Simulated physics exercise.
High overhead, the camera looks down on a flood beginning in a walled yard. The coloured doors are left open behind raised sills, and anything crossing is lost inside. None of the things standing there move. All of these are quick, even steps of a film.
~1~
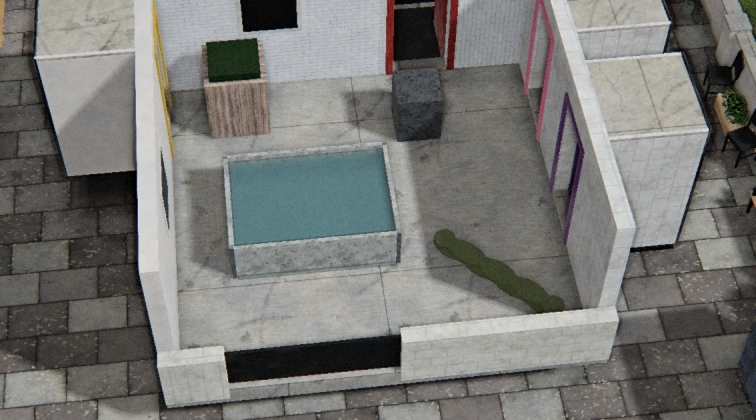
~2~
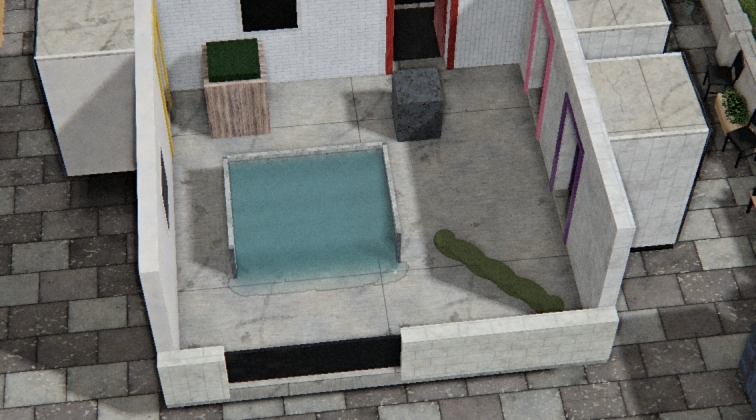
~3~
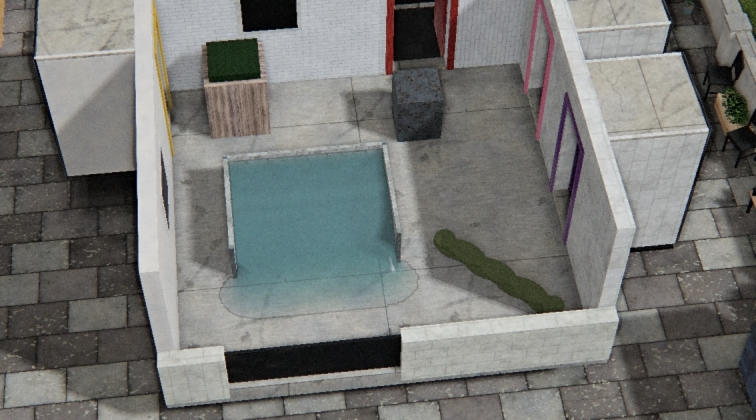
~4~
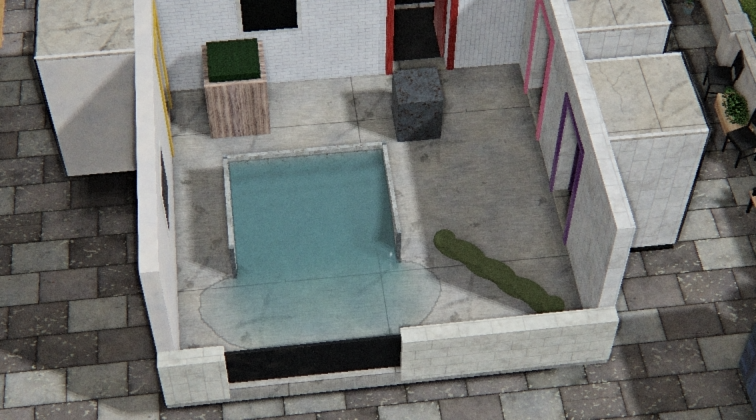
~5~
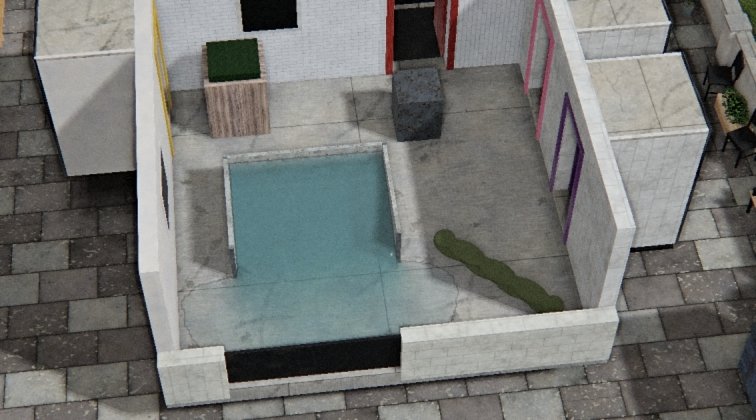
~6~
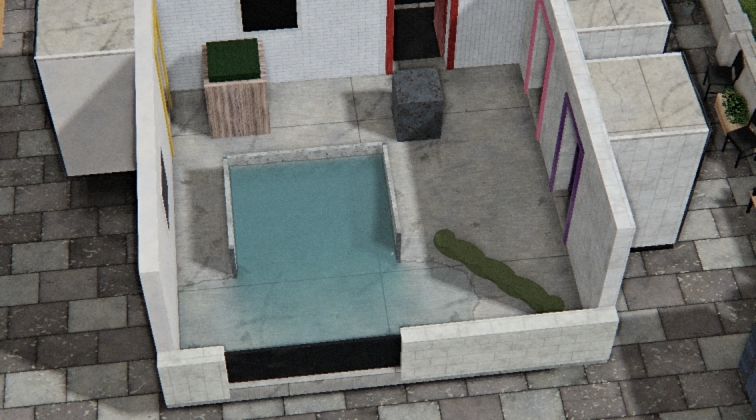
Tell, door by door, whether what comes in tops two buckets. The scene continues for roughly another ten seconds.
In the end yellow door: At most two buckets; purple door: At most two buckets; red door: Over two buckets; pink door: At most two buckets.
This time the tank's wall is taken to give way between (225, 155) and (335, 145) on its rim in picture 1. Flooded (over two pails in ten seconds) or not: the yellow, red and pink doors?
Result per door - yellow door: Beyond the limit; red door: Beyond the limit; pink door: Beyond the limit.
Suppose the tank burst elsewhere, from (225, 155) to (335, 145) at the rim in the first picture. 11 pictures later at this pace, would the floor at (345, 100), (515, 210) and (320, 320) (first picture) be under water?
Submerged, untouched, untouched.
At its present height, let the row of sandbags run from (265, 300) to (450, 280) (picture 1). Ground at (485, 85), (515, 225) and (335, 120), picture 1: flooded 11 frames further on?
Results in turn: Unreached, then reached, then unreached.
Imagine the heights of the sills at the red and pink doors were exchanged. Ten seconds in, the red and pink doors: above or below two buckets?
Looks like the red door stays within the limit and the pink door exceeds the limit.
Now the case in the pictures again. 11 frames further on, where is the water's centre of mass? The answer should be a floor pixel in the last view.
Around pixel (334, 300).
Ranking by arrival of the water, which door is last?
It's the door marked red.
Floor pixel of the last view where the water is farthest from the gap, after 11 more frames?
Somewhere near (589, 338).
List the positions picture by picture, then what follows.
In the first frame, still water in the tank at (310, 197).
In the second frame, water pours out at (316, 258) and has run to (403, 265).
In the third frame, the front is at (410, 285), out from the gap at (316, 260).
In the fourth frame, the front is at (426, 307), out from the gap at (316, 261).
In the fifth frame, water pours out at (316, 261) and has run to a hidden place.
In the sixth frame, the front is at a hidden place, out from the gap at (316, 261).
A moment on, water covers 25 % of the floor; the yellow door not reached, the purple door not reached, the red door not reached, the pink door not reached.
Next, water covers 35 % of the floor; the yellow door not reached, the purple door not reached, the red door not reached, the pink door not reached.
Then, water covers 60 % of the floor; the yellow door wet at the sill, nothing in, the purple door wet at the sill, nothing in, the red door not reached, the pink door not reached.
Later, water covers 95 % of the floor; the yellow door under two buckets in, the purple door wet at the sill, nothing in, the red door under two buckets in, the pink door wet at the sill, nothing in.
In the end, water covers 95 % of the floor; the yellow door under two buckets in, the purple door under two buckets in, the red door over two buckets in, the pink door under two buckets in.
